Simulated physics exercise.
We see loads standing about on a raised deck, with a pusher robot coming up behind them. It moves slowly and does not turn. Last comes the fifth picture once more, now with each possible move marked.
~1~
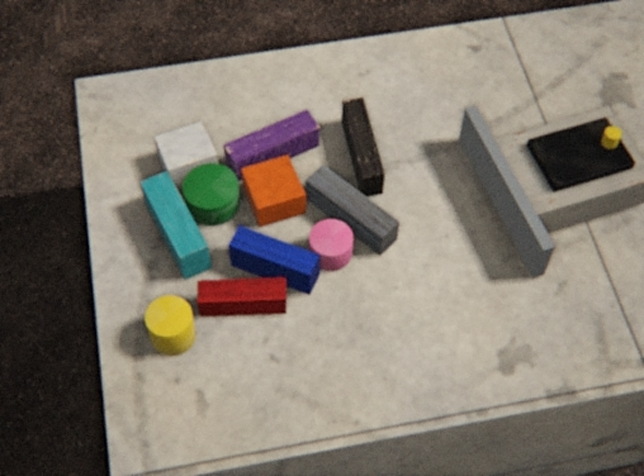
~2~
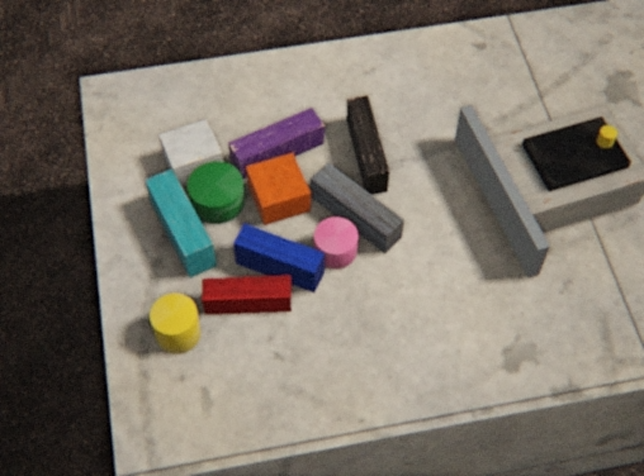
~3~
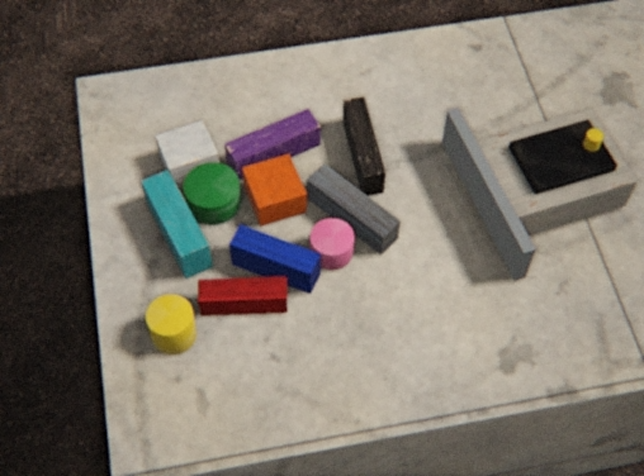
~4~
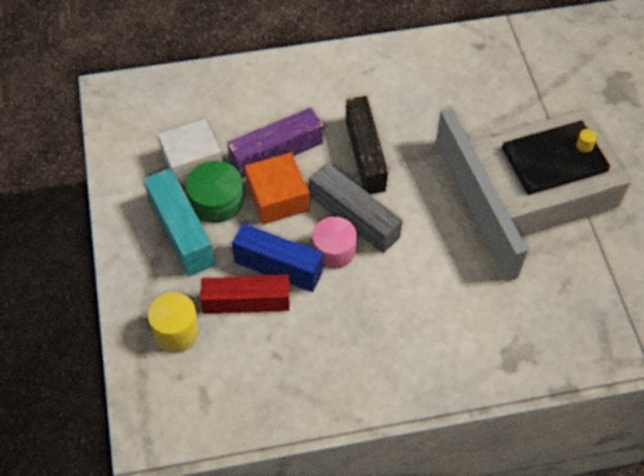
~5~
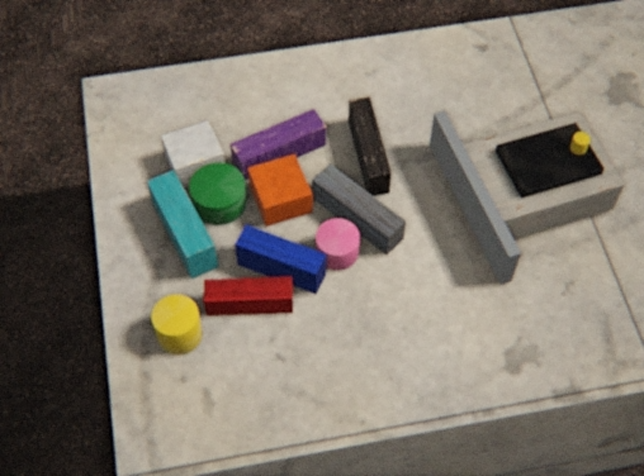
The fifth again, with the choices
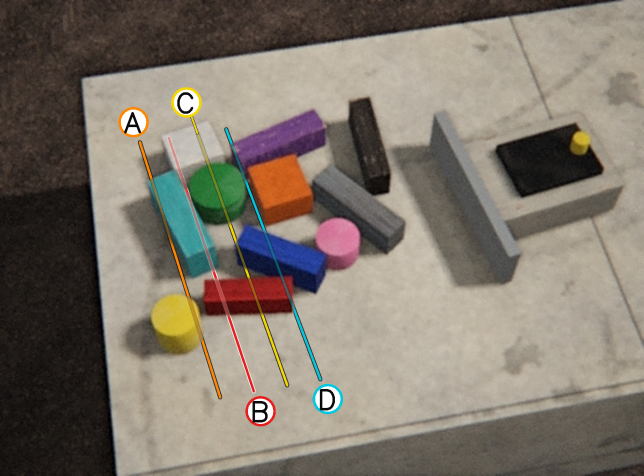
At the start, a cluster of colourful blocks and cylinders sits on a pale raised deck, with a grey pusher robot to the right. The robot then slides slowly a short way left, its flat blade facing the cluster, while the loads stay in place and a gap still separates them.
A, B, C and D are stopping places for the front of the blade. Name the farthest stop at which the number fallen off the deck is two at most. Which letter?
The farthest such stop is B.
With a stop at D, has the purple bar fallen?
No.
On the marked copy, A at (177, 260); B at (208, 255); C at (239, 250); D at (270, 244).
With B. Early on, robot (450, 175); purple bar (267, 147); black bar (332, 154).
Further on, robot (355, 190); white crate (100, 158); green canister (127, 199).
At the end, robot (282, 202); white crate over the edge; green canister over the edge; two fallen.
As for the rest, A drops five; C is within the limit but short; D is within the limit but short.
